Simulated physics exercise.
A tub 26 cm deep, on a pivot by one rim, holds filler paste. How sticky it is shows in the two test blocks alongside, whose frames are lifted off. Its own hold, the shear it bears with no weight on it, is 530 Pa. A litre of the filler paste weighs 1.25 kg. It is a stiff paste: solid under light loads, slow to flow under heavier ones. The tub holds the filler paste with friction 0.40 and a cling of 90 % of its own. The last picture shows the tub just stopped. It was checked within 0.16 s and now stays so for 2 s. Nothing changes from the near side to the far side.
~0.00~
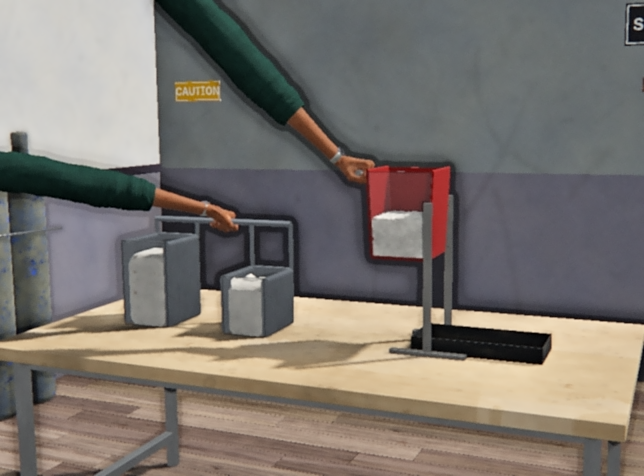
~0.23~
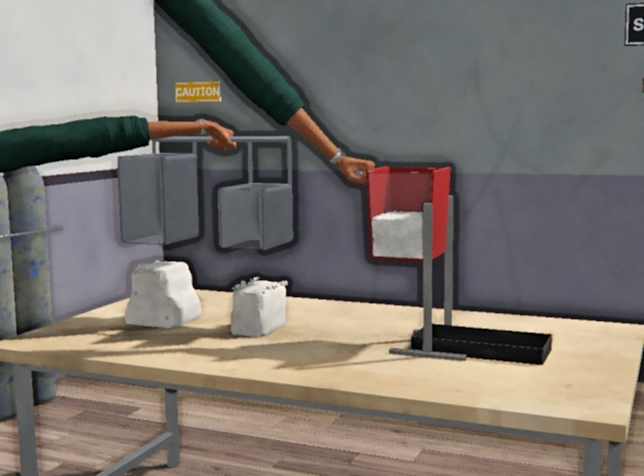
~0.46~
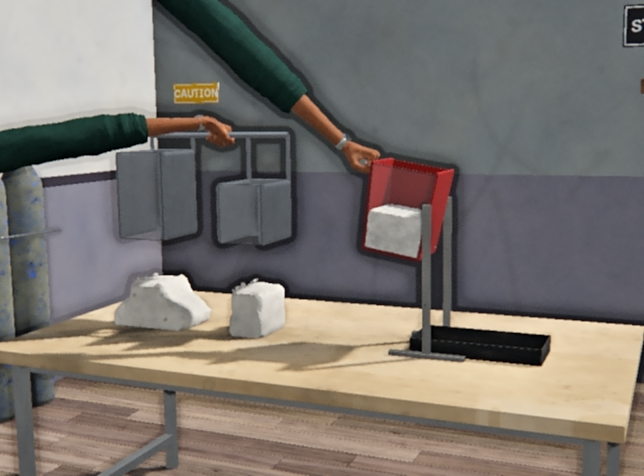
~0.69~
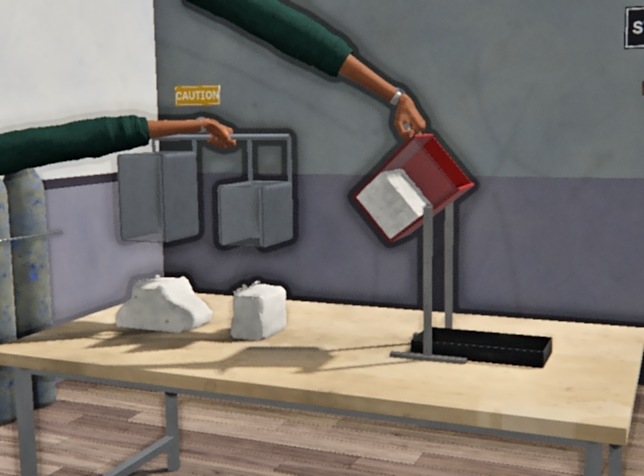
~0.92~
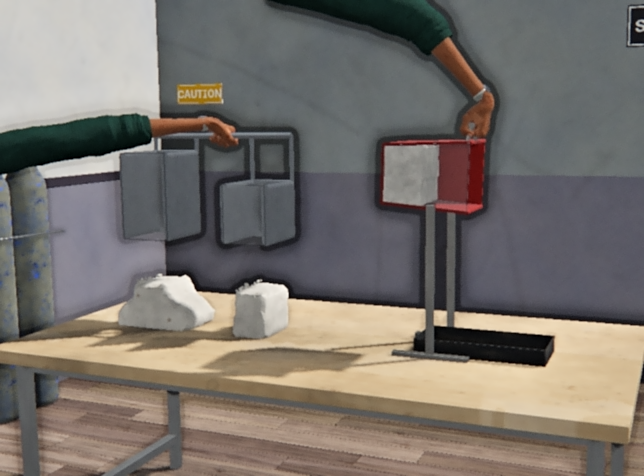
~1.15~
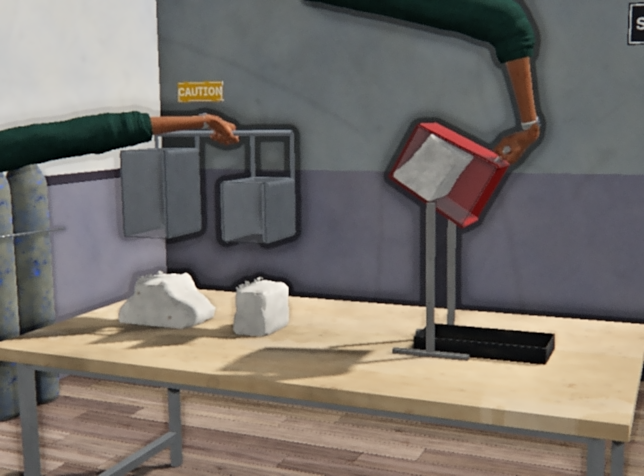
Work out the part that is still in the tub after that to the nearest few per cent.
About 0 %.
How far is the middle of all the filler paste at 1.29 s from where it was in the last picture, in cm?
Some 9 cm.
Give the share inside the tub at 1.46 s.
Near 25 %.
By 1.29 s, the tub is at 120 degrees and holds 100 %.
By 1.46 s, the tub is at 120 degrees and holds 27 %.
By 1.63 s, the tub is at 120 degrees and holds 0 %.
By 1.80 s, the tub is at 120 degrees and holds 0 %.
By 3.15 s, at the end, the tub is at 120 degrees and holds 0 %.
